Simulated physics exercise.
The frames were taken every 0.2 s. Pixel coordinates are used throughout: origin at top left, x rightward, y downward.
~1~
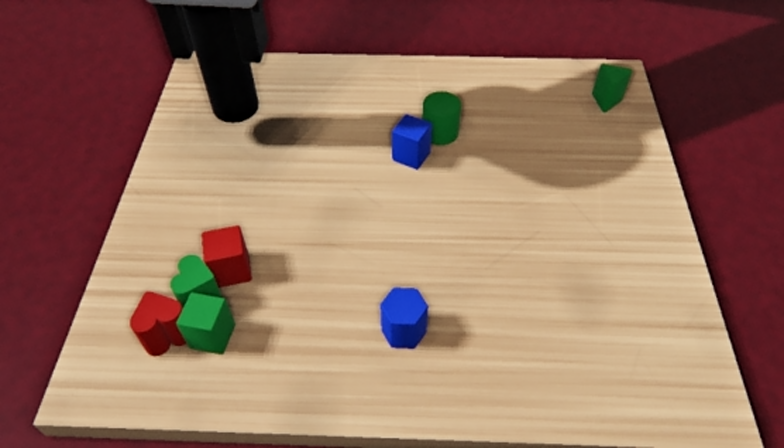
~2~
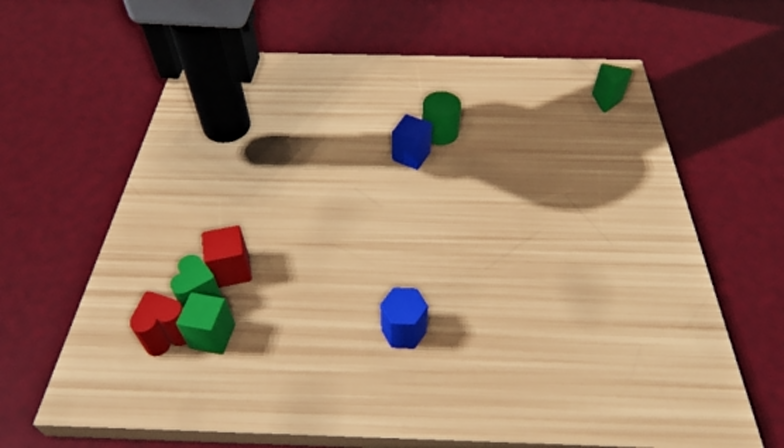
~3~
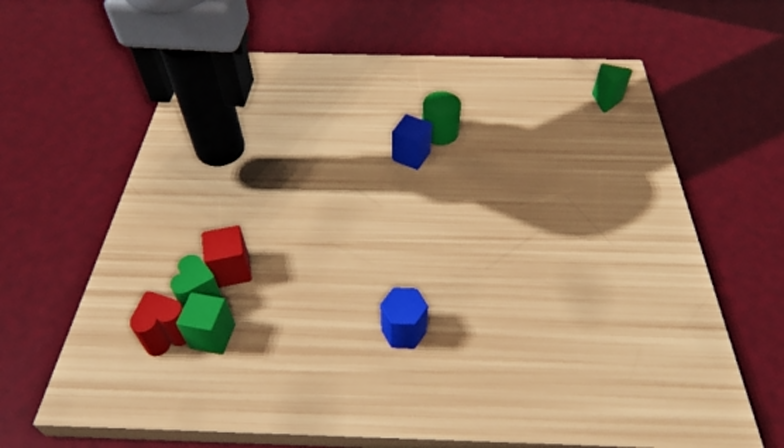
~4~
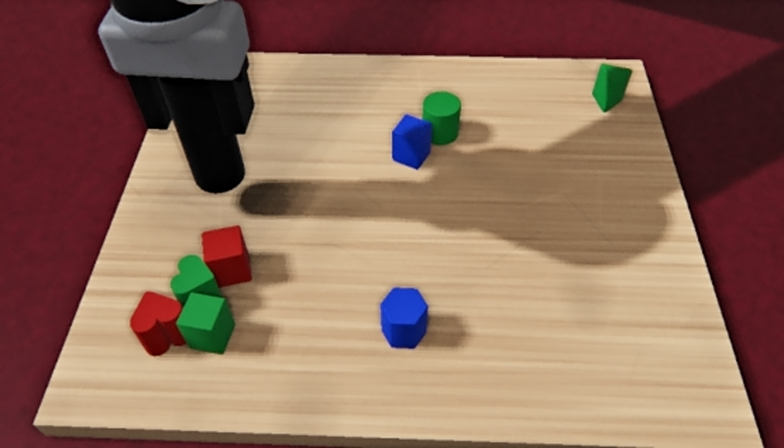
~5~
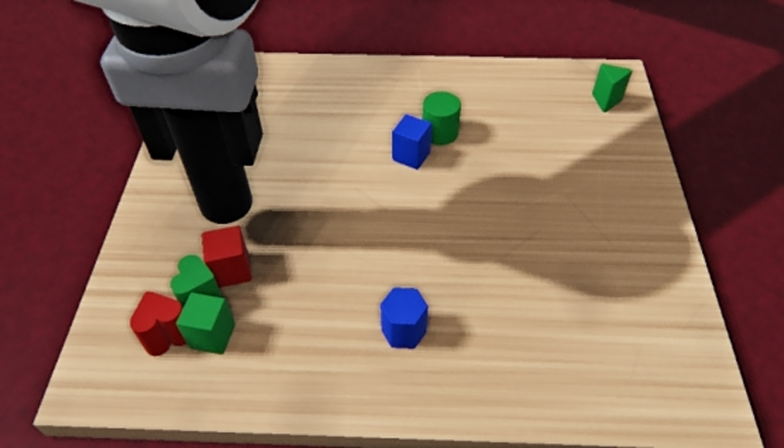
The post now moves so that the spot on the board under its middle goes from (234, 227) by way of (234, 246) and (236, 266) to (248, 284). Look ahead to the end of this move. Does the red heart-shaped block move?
I believe not.
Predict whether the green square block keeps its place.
It shifts position.
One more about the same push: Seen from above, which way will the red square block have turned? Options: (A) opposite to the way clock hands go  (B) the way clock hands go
That would be B.
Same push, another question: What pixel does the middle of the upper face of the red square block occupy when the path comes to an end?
Somewhere near (230, 299).
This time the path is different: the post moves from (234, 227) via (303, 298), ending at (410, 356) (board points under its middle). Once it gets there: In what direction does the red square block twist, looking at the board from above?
Spins clockwise.
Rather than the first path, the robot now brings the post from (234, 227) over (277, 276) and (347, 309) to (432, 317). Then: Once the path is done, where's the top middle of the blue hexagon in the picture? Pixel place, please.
I'd expect the centre of its top face to be at (473, 323).
What follows on the original path. Halfway along, post at (227, 236); green heart-shaped block at (185, 279), turned 10° clockwise; red square block at (225, 268).
At the end, post at (241, 264); red heart-shaped block in place; green heart-shaped block at (184, 279), turned 15° clockwise; green square block at (193, 329); red square block at (230, 299), turned 25° clockwise.
